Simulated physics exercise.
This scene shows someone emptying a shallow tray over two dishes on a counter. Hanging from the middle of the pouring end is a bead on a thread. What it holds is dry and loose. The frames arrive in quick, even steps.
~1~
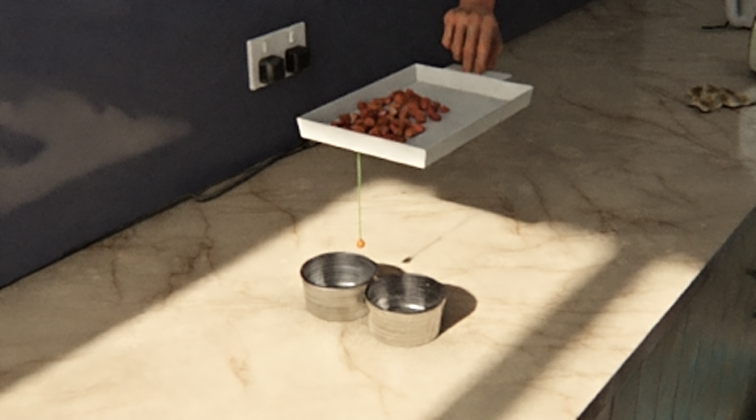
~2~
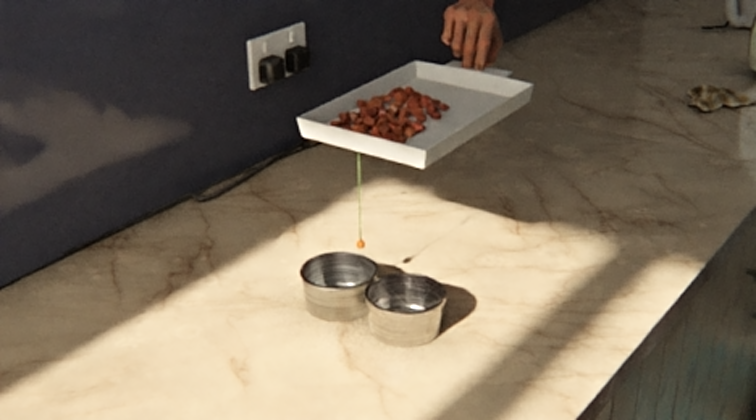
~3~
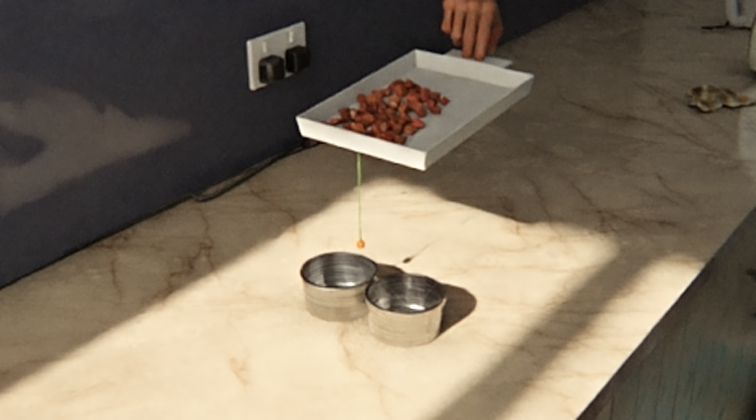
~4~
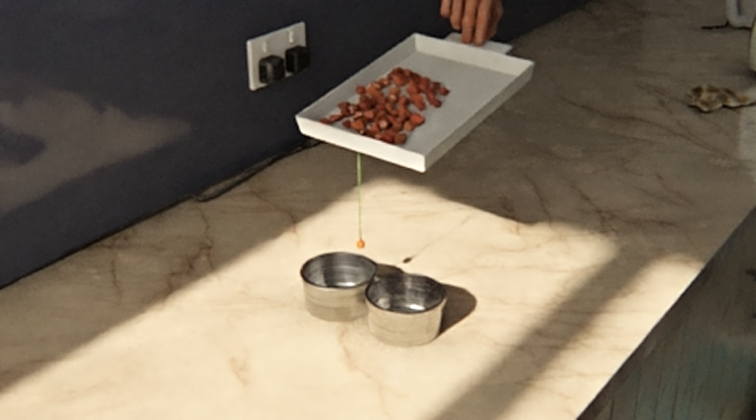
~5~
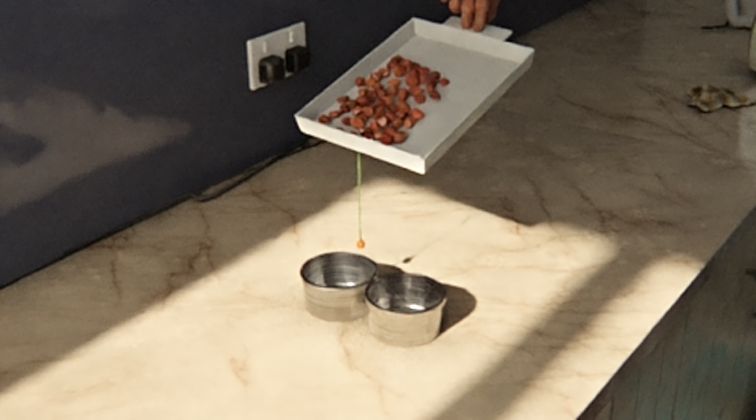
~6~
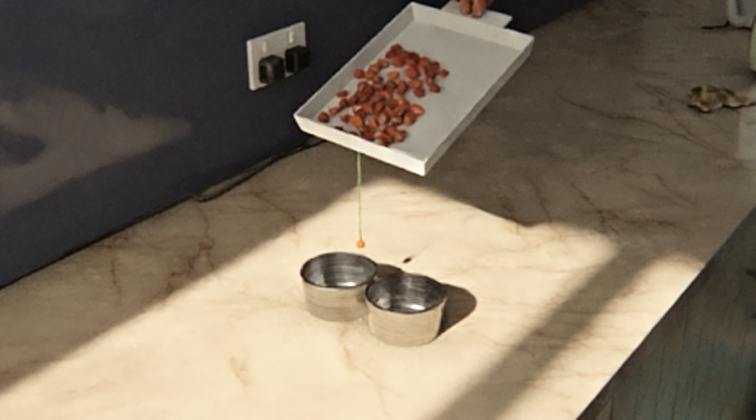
On a marble counter, a hand steadily raises the back of a tray of reddish-brown chunks.
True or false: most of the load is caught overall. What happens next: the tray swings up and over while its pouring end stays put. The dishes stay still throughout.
True.
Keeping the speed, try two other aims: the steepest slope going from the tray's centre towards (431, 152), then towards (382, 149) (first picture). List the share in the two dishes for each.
Roughly 40 percent, then 70 percent.
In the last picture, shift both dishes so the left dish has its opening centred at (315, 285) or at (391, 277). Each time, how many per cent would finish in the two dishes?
About 40 and 60 per cent.
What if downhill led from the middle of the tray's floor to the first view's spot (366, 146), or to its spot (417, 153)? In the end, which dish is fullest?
The first try favours the dish to the left; the second favours the dish to the right.
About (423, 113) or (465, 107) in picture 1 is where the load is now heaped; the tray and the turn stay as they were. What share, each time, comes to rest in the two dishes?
From the first start you get 80 in a hundred, from the second 70 in a hundred.
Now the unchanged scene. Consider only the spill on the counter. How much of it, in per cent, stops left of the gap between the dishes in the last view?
Left portion: Around 80 %.
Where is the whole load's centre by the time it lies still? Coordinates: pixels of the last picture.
(390, 319).
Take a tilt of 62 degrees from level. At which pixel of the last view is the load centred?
The load is centred about (375, 130).
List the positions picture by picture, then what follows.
The first frame shows corners of the pouring end (302, 118) and (424, 148), level; middle of the load (382, 120), bits of crushed brick; left dish (316, 299); right dish (383, 324); bead on its thread (361, 244).
The second frame shows corners of the pouring end (302, 117) and (424, 148), level; middle of the load (382, 119).
The third frame shows corners of the pouring end (301, 116) and (423, 150), tipped barely, lowest at the right corner; middle of the load (381, 115).
The fourth frame shows corners of the pouring end (300, 115) and (423, 153), tipped a little, lowest at the right corner; middle of the load (381, 109).
The fifth frame shows corners of the pouring end (299, 114) and (423, 156), tipped clearly, lowest at the right corner; middle of the load (380, 104).
The sixth frame shows corners of the pouring end (299, 114) and (422, 159), tipped clearly, lowest at the right corner; middle of the load (380, 100); left dish (316, 299); right dish (383, 324).
Just after the last frame, tray tipped steeply; almost all on the tray; just a few in the air.
A moment on, tray tipped right over; roughly two thirds on the tray; about a tenth in the right dish; about a tenth outside both; about a tenth in the air.
Further on, tray tipped past a quarter turn; roughly half in the right dish; roughly a quarter in the left dish; roughly a quarter outside both.
When it is over, tray tipped past a quarter turn; roughly half in the right dish; roughly a quarter in the left dish; roughly a quarter outside both.
